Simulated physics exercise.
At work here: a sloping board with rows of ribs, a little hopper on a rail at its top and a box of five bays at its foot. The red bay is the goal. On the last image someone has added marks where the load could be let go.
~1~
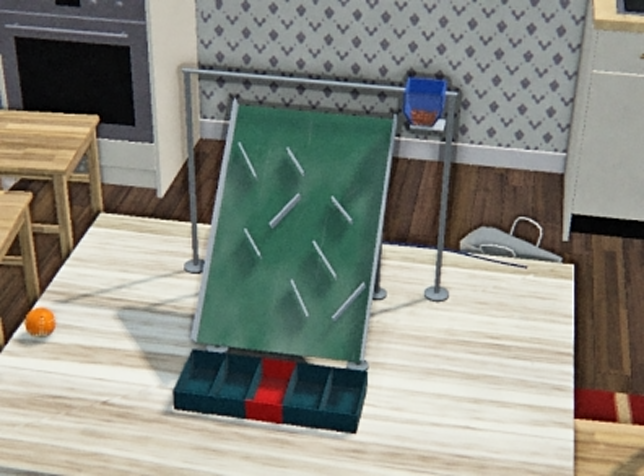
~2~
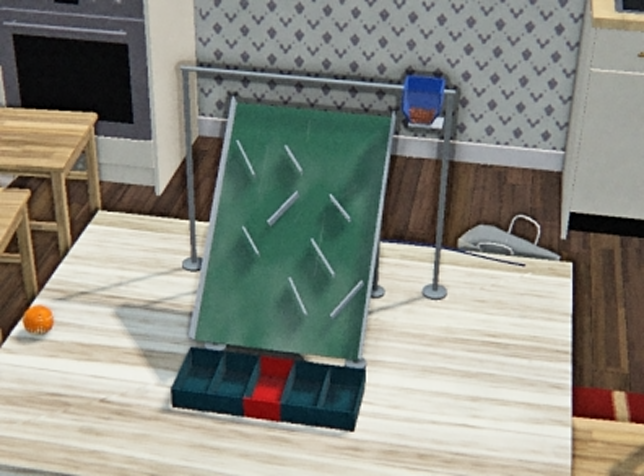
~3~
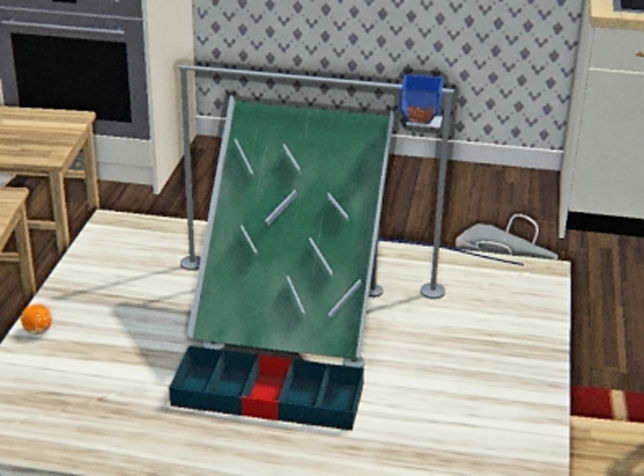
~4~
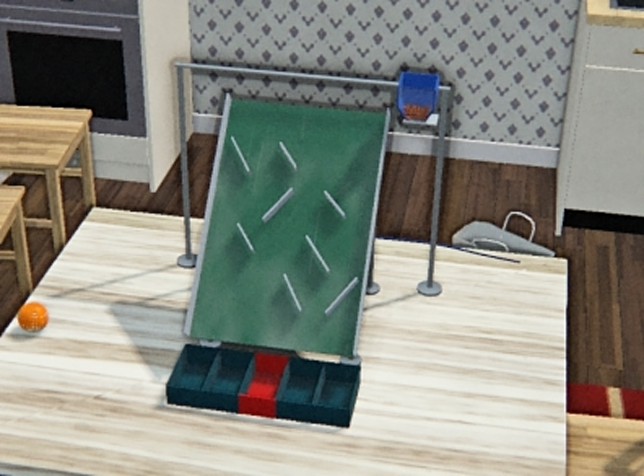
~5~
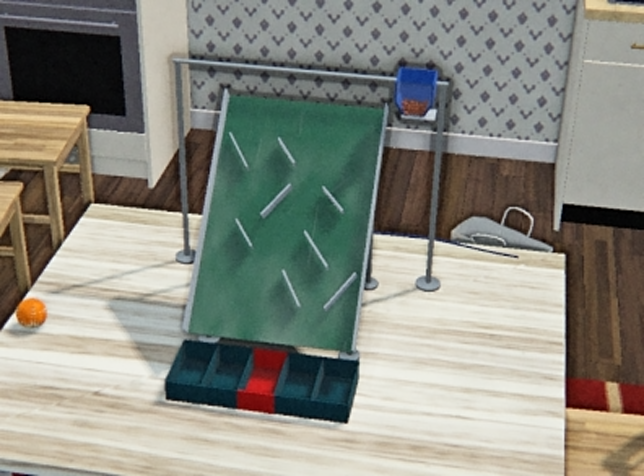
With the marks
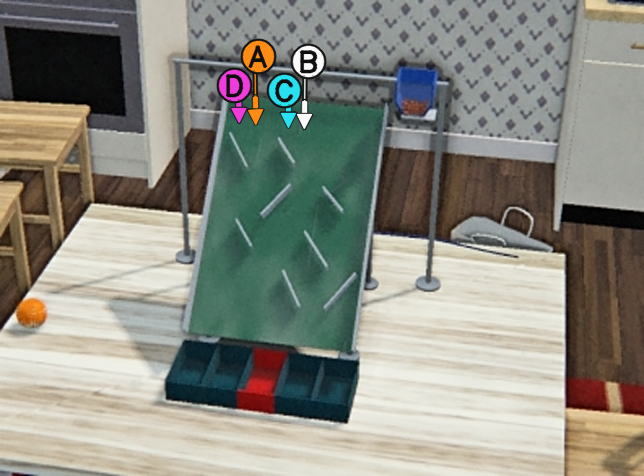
Nothing moves on the table except for a slight drift of the whole view: a sloping green board with ribs stands below a small blue hopper on a rail, above a box with one red bay, an orange ball to the left.
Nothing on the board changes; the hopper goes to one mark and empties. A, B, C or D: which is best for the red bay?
A.
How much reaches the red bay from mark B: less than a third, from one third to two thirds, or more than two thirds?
Mark B gives less than a third.
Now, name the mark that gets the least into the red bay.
Here it is mark B.
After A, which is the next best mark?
D.
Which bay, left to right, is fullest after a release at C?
The fourth from the left.
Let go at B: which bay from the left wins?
It is the fourth one.
On the marked copy, mark A meets the board at (255, 118); mark B meets the board at (304, 123); mark C meets the board at (288, 122); mark D meets the board at (239, 117).
Choosing A, most in the red bay, a small part in other bays.
Choosing B, a small part in the red bay, most in other bays.
Choosing C, about a third in the red bay, about two thirds in other bays, a stray few outside the box.
Choosing D, about two thirds in the red bay, about a third in other bays, a stray few outside the box.
